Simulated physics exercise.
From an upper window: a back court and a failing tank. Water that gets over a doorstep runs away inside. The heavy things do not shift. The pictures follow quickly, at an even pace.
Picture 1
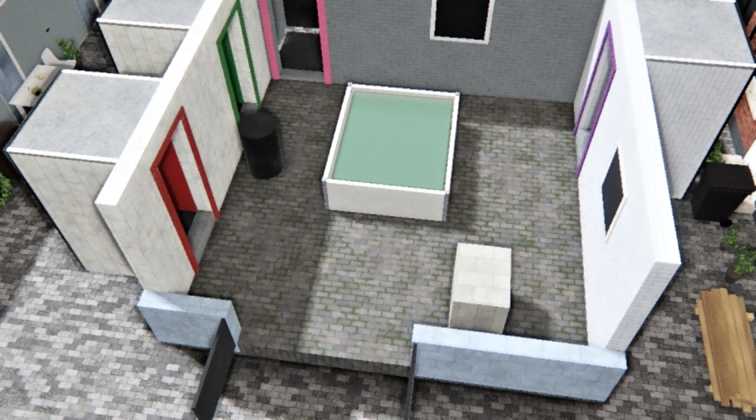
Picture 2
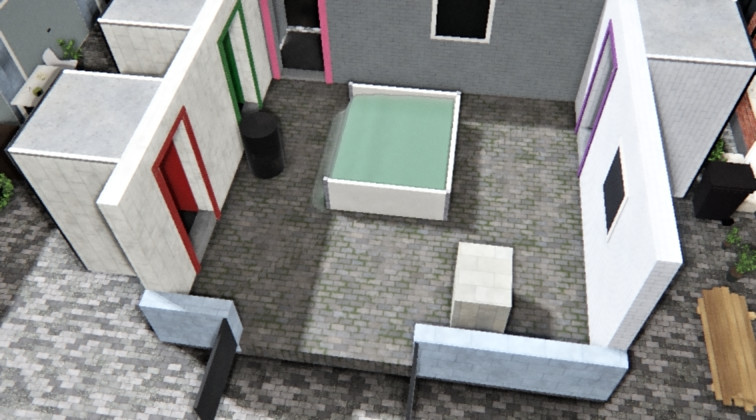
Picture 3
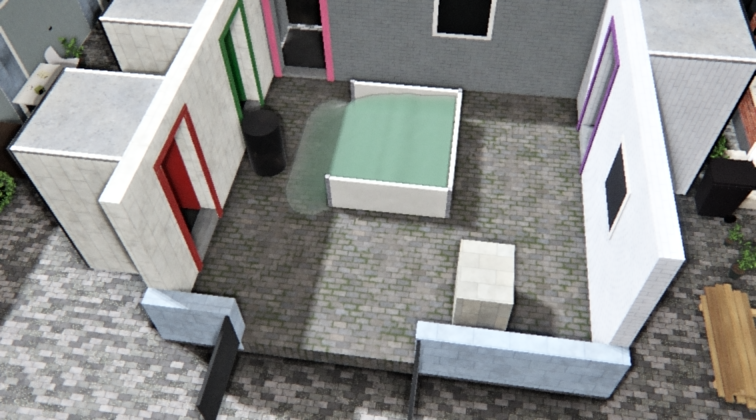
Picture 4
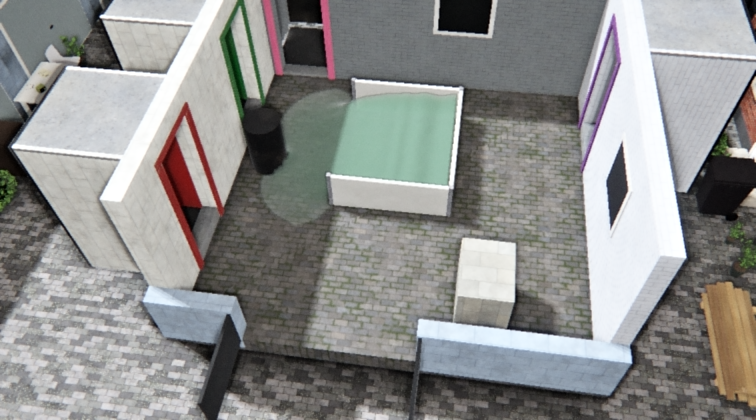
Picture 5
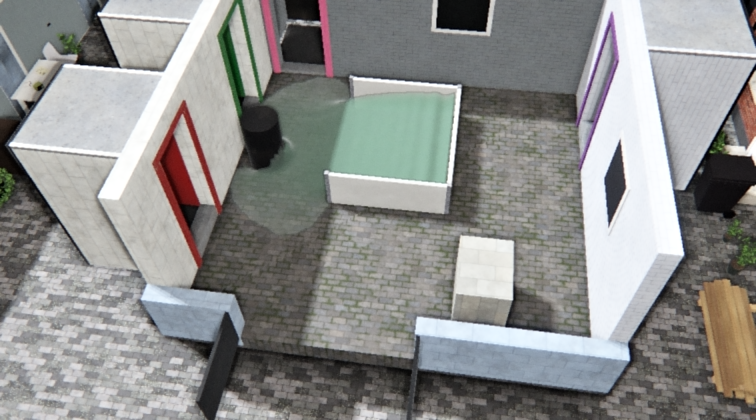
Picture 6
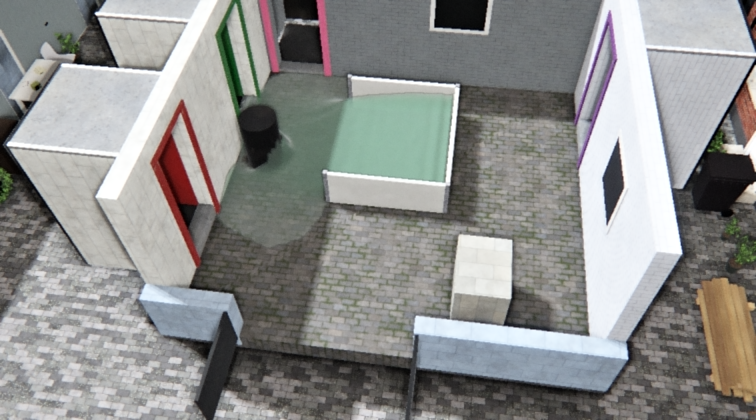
Green water pours from the tank's open left side and spreads around the black barrel.
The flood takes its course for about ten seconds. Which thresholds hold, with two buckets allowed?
The green door lets in a lot; the purple door admits no more than that; the red door admits no more than that; the pink door lets in a lot.
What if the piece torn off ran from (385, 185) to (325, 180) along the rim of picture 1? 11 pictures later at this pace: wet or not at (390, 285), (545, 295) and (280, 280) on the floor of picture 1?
As listed: Wet, not flooded, flooded.
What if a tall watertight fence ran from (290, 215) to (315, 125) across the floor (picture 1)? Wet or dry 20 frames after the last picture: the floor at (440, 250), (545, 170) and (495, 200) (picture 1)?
As listed: No water, dry, free of water.
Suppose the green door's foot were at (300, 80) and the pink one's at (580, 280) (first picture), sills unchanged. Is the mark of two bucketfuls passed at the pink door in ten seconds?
The pink one keeps below it.
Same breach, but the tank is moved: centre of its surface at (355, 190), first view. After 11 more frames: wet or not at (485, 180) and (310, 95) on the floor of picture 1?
In that order: Not flooded, awash.
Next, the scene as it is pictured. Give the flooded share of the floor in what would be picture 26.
Close to 55 %.
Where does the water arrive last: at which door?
It is the purple one.
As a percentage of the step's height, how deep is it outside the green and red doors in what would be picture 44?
In turn 60 and 40 per cent.
A moment on, water covers 25 % of the floor; the green door over two buckets in, the purple door not reached, the red door wet at the sill, nothing in, the pink door under two buckets in.
Next, water covers 30 % of the floor; the green door far over two buckets in, the purple door not reached, the red door wet at the sill, nothing in, the pink door over two buckets in.
Then, water covers 55 % of the floor; the green door far over two buckets in, the purple door not reached, the red door wet at the sill, nothing in, the pink door far over two buckets in.
Later, water covers 75 % of the floor; the green door far over two buckets in, the purple door wet at the sill, nothing in, the red door wet at the sill, nothing in, the pink door far over two buckets in.
In the end, water covers 95 % of the floor; the green door far over two buckets in, the purple door wet at the sill, nothing in, the red door wet at the sill, nothing in, the pink door far over two buckets in.
